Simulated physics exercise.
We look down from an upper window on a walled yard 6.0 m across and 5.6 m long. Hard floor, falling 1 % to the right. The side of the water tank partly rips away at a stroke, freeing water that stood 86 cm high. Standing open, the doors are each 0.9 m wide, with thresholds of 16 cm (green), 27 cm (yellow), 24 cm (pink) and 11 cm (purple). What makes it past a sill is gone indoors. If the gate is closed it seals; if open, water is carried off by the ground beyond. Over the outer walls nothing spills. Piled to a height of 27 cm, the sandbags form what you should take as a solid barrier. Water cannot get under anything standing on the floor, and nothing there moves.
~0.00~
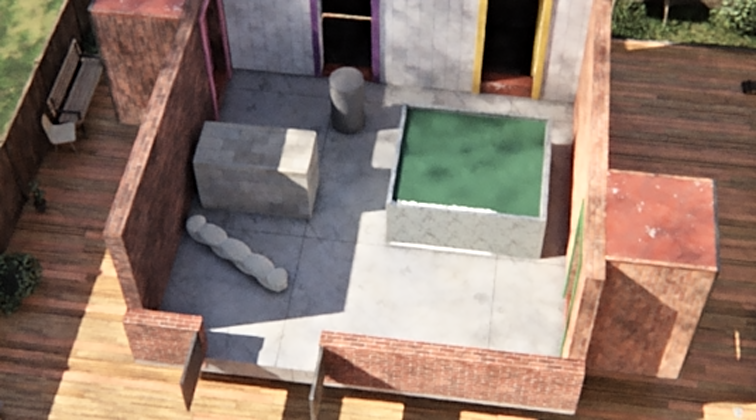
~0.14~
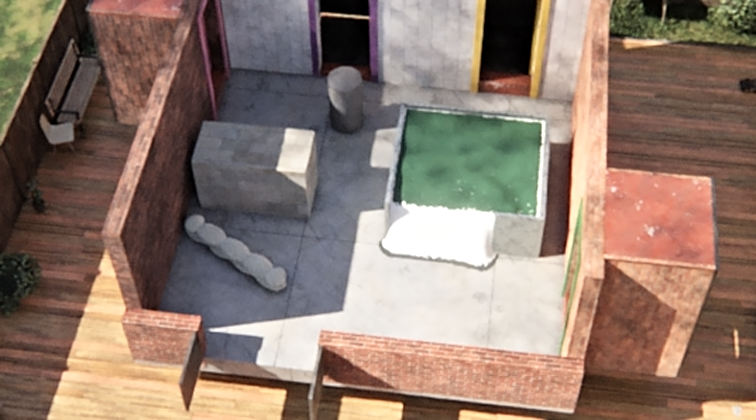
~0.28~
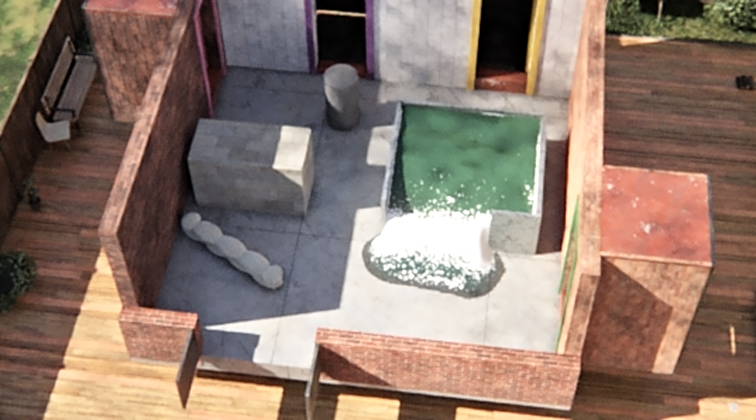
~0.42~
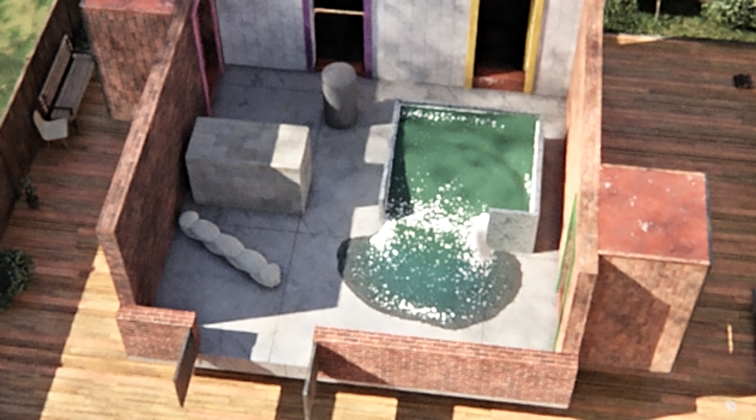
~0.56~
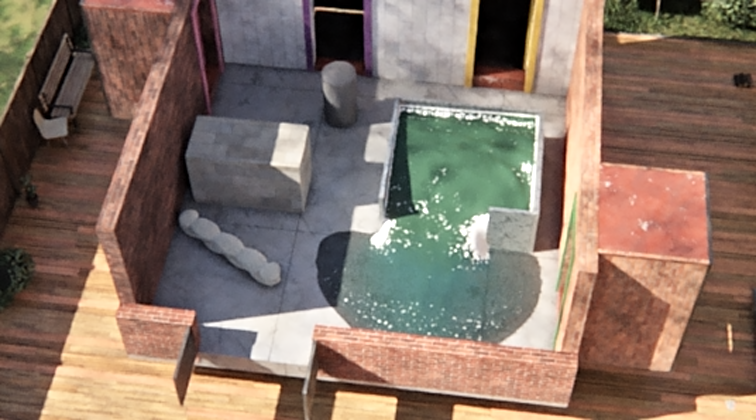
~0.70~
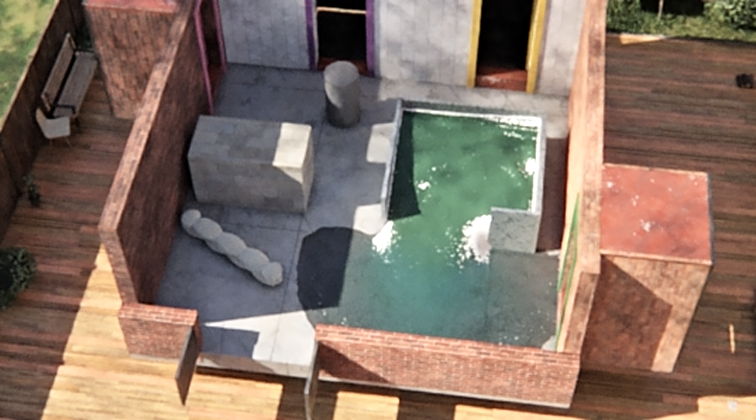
Green water tank in a brick-walled yard bursting open at the front, white foam gushing out and water spreading across the floor.
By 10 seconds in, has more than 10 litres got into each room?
Room by room: Behind the green door, yes; behind the yellow door, no; behind the pink door, no; behind the purple door, no.
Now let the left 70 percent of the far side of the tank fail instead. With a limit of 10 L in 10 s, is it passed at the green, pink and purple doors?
Green falls short; pink exceeds; purple exceeds.
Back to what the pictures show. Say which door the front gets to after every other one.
The final one is the purple door.
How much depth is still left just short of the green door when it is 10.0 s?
About 10.5 cm deep.
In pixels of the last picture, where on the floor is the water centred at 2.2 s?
At roughly (431, 260).
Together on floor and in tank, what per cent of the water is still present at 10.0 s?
66 %.
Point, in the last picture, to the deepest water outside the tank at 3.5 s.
The spot is near (188, 235) in the last view.
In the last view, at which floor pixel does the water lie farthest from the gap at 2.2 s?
Location: Approx. (147, 331) in the last view.
After 1.4 s water covers 30 % of the floor and is deepest (58 cm) near (543, 378); green door 9 cm at the sill, 0 L in, yellow door not reached, pink door not reached, purple door not reached.
After 2.2 s water covers 40 % of the floor and is deepest (52 cm) near (543, 378); green door 23 cm at the sill, 7 L in, yellow door not reached, pink door not reached, purple door not reached.
After 3.5 s water covers 55 % of the floor and is deepest (39 cm) near (188, 235); green door 24 cm at the sill, 52 L in, yellow door not reached, pink door not reached, purple door not reached.
After 6.0 s water covers 80 % of the floor and is deepest (22 cm) near (188, 235); green door 15 cm at the sill, 79 L in, yellow door 10 cm at the sill, 0 L in, pink door 1 cm at the sill, 0 L in, purple door 3 cm at the sill, 0 L in.
After 10.0 s water covers 95 % of the floor and is deepest (14 cm) near (543, 378); green door 11 cm at the sill, 80 L in, yellow door 6 cm at the sill, 0 L in, pink door 8 cm at the sill, 0 L in, purple door 7 cm at the sill, 0 L in.
